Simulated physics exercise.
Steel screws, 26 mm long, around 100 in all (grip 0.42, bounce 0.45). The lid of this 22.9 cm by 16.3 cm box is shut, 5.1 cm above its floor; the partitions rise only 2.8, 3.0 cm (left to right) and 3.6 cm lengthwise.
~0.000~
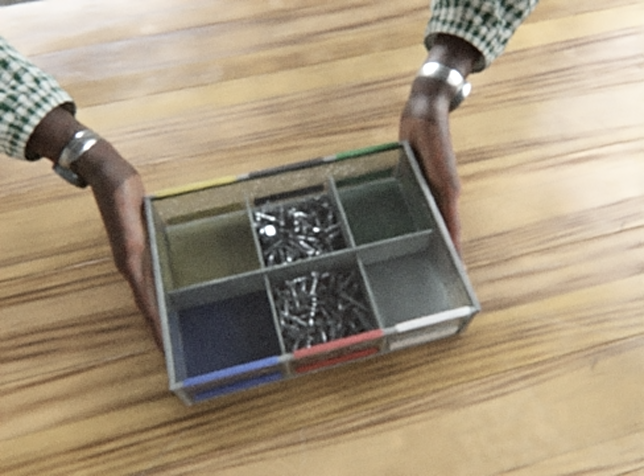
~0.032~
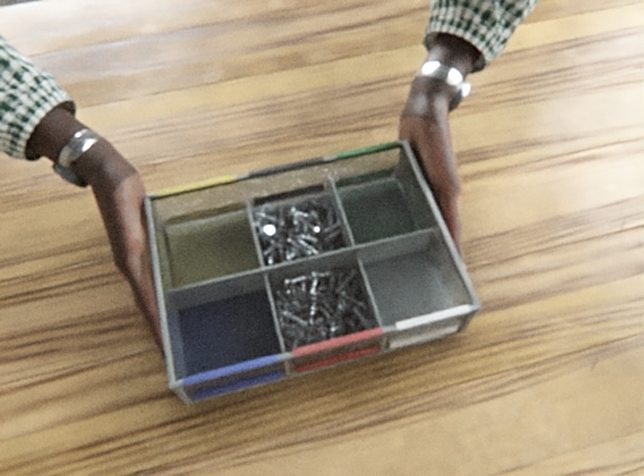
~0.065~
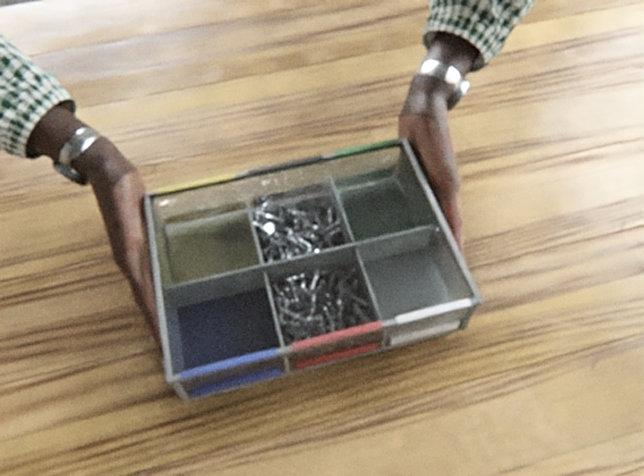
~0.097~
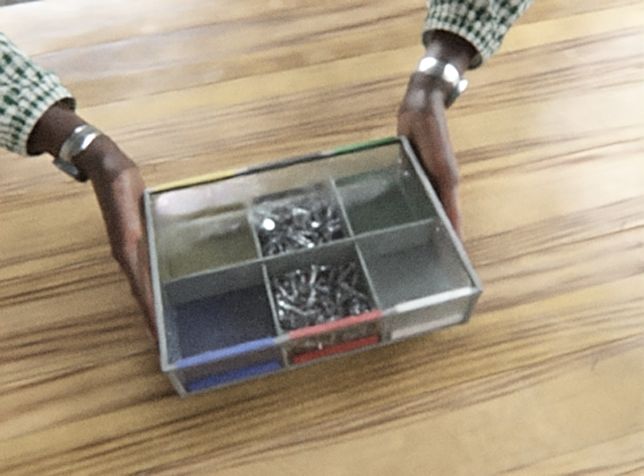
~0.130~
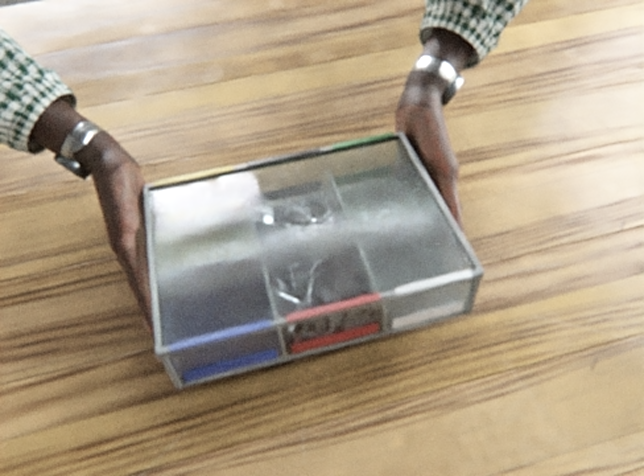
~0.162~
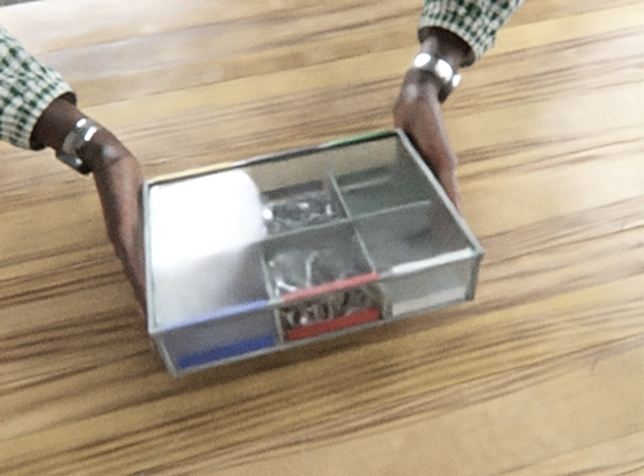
We see two hands holding a lidded, six-compartment box above a wooden table, with small metal screws in the two middle compartments. The hands tilt the box, slowly then faster, raising its front edge as glare spreads across the lid.
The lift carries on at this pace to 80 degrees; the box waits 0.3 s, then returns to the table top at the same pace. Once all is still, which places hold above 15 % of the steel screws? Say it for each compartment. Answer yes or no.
Red yes, blue no, green no, yellow no, white no, black yes.
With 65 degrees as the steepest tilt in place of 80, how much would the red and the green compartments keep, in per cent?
In that case red 55, green 0.
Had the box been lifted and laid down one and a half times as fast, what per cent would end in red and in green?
Then: Red 50; green 0.
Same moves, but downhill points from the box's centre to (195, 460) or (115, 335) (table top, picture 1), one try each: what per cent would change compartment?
Some 40 and 40 per cent.
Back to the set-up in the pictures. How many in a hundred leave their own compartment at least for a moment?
Some 10 per cent.
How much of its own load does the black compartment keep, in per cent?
Some 100 per cent.
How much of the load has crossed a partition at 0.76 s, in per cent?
Some 5 per cent.
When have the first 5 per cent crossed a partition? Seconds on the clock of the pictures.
At about 0.70 s.
After 0.76 s, tilt 80 degrees; red 50 %, black 50 %.
Then, at 1.16 s, tilt 45 degrees; red 45 %, black 55 %.
After 1.64 s, tilt 0 degrees; red 45 %, black 55 %.
By 2.1 s all is still; red 45 %, blue 0 %, green 0 %, yellow 0 %, white 0 %, black 55 %.
